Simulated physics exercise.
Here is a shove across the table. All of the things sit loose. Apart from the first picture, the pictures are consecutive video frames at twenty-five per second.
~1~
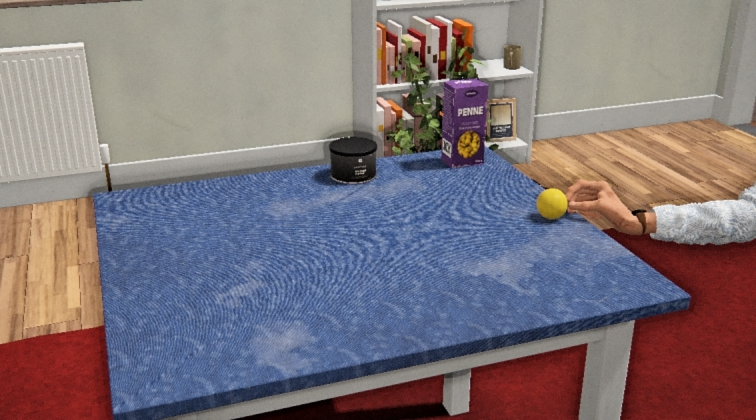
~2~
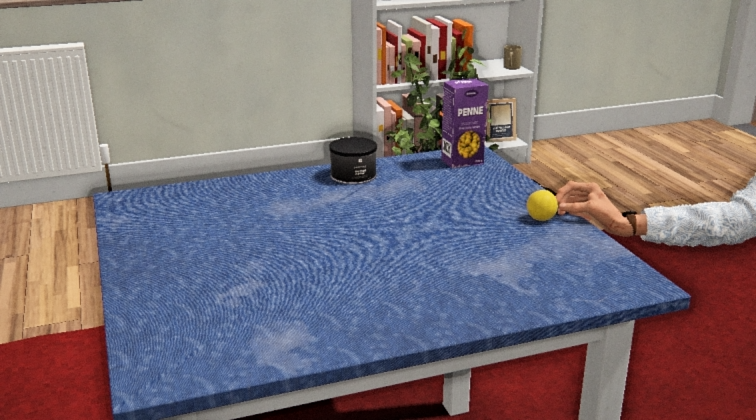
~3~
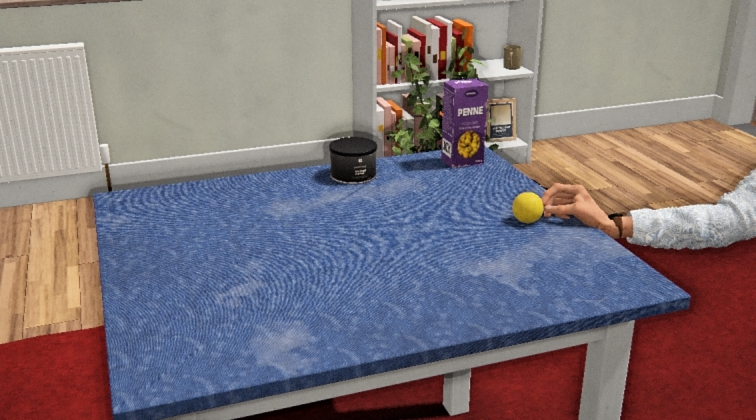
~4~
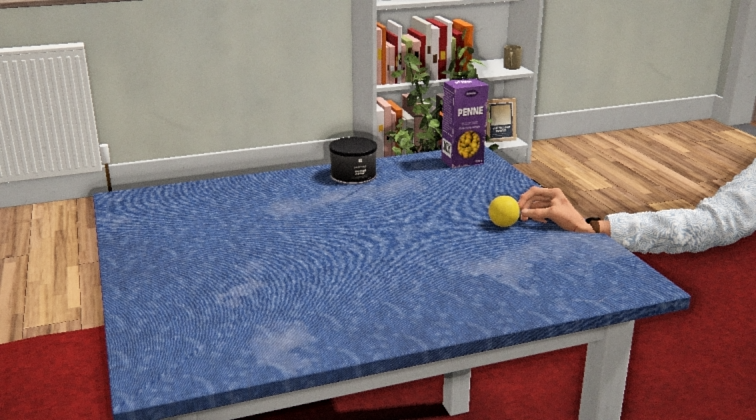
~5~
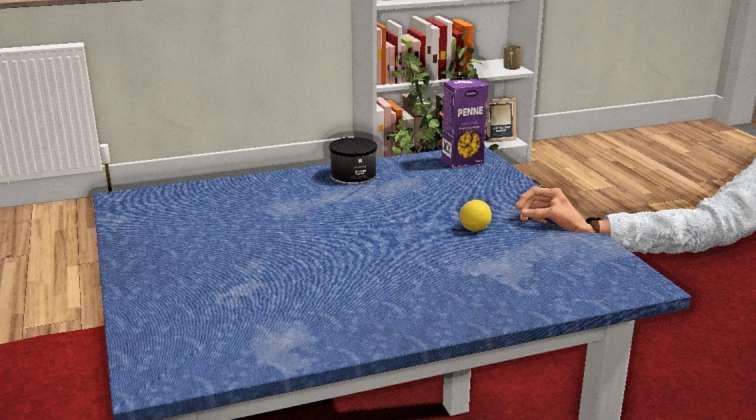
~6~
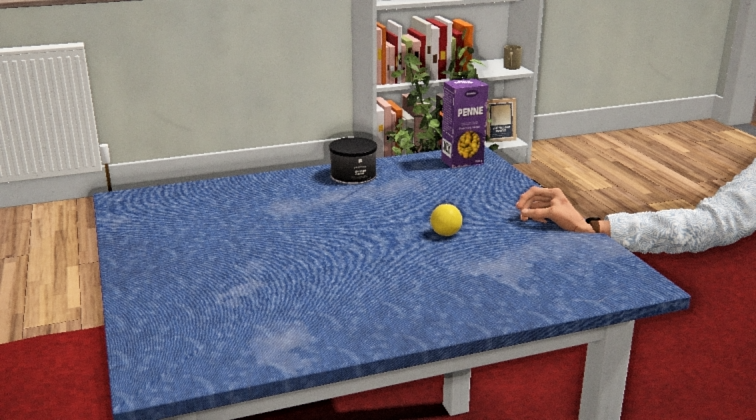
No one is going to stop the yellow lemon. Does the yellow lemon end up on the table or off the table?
The table loses it.
Then, 0.30 s past the last view, yellow lemon displaced well along near (216, 256).
Then, 0.70 s past the last view, yellow lemon now off the table.
Finally, off the table, yellow lemon.
